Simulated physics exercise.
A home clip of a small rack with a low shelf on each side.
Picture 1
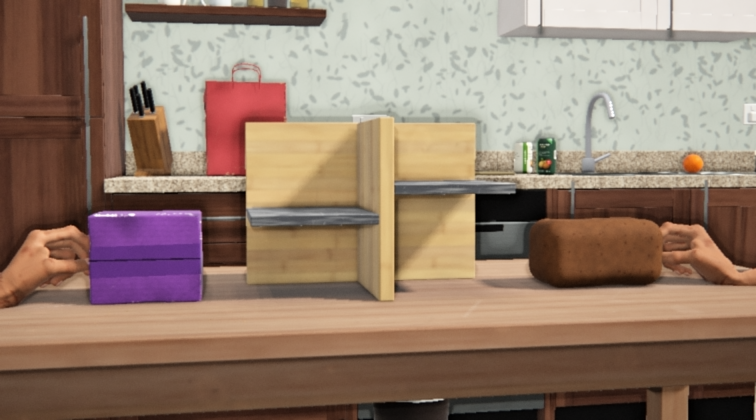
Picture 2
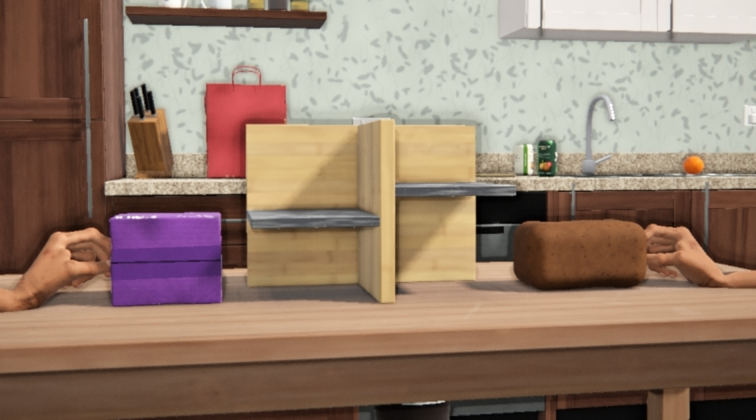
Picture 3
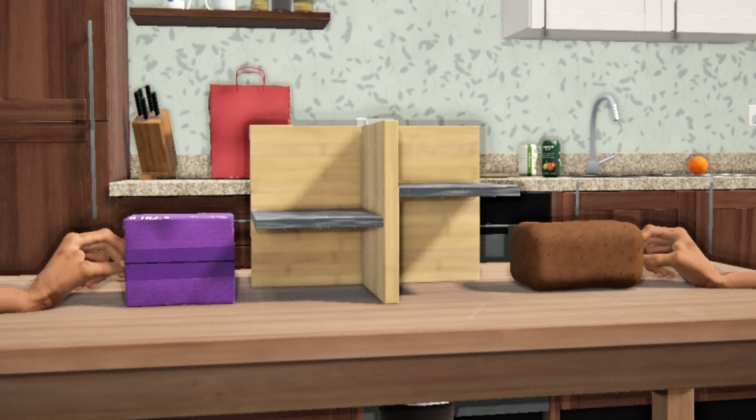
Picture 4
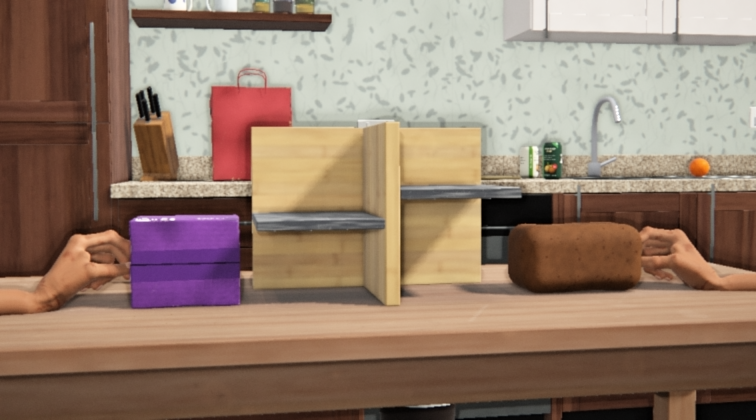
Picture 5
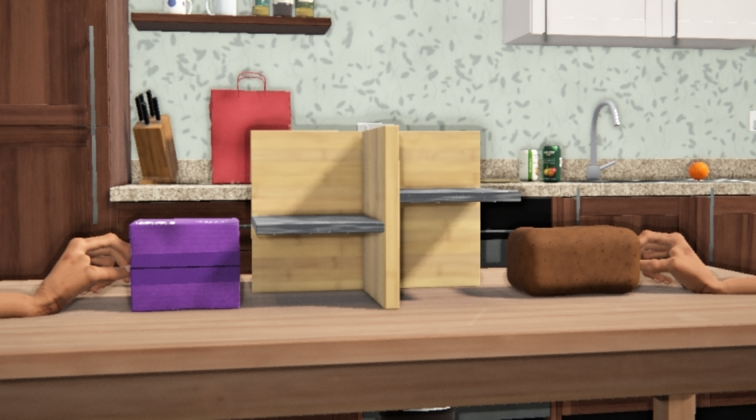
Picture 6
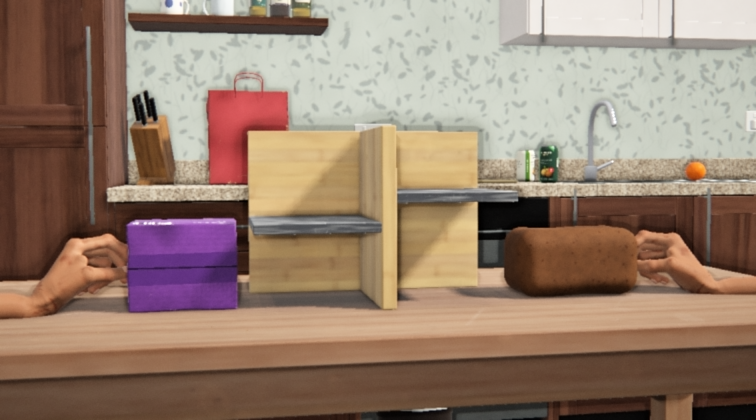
A purple box on the left and a brown loaf on the right were slid inward along a table by two hands, toward a small wooden rack between them, then barely moved.
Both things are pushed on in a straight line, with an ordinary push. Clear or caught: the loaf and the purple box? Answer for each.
In the end the loaf slides in and the purple box catches on the edge.
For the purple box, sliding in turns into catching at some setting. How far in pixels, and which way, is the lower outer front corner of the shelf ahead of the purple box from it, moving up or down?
About 12 pixels up.
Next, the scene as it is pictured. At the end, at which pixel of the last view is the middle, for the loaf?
Its middle is close to (453, 263).
Then, 0.30 s on from there, loaf sliding up to the opening near (551, 261); purple box stopped at the opening near (199, 263).
Then, 0.62 s on from there, loaf part of the way in near (510, 262); purple box stopped at the opening near (199, 263).
Then, 0.88 s on from there, loaf part of the way in near (476, 263); purple box stopped at the opening near (199, 263).
In the end, the loaf clears the shelf, near (453, 263); the purple box is too tall, near (199, 263).
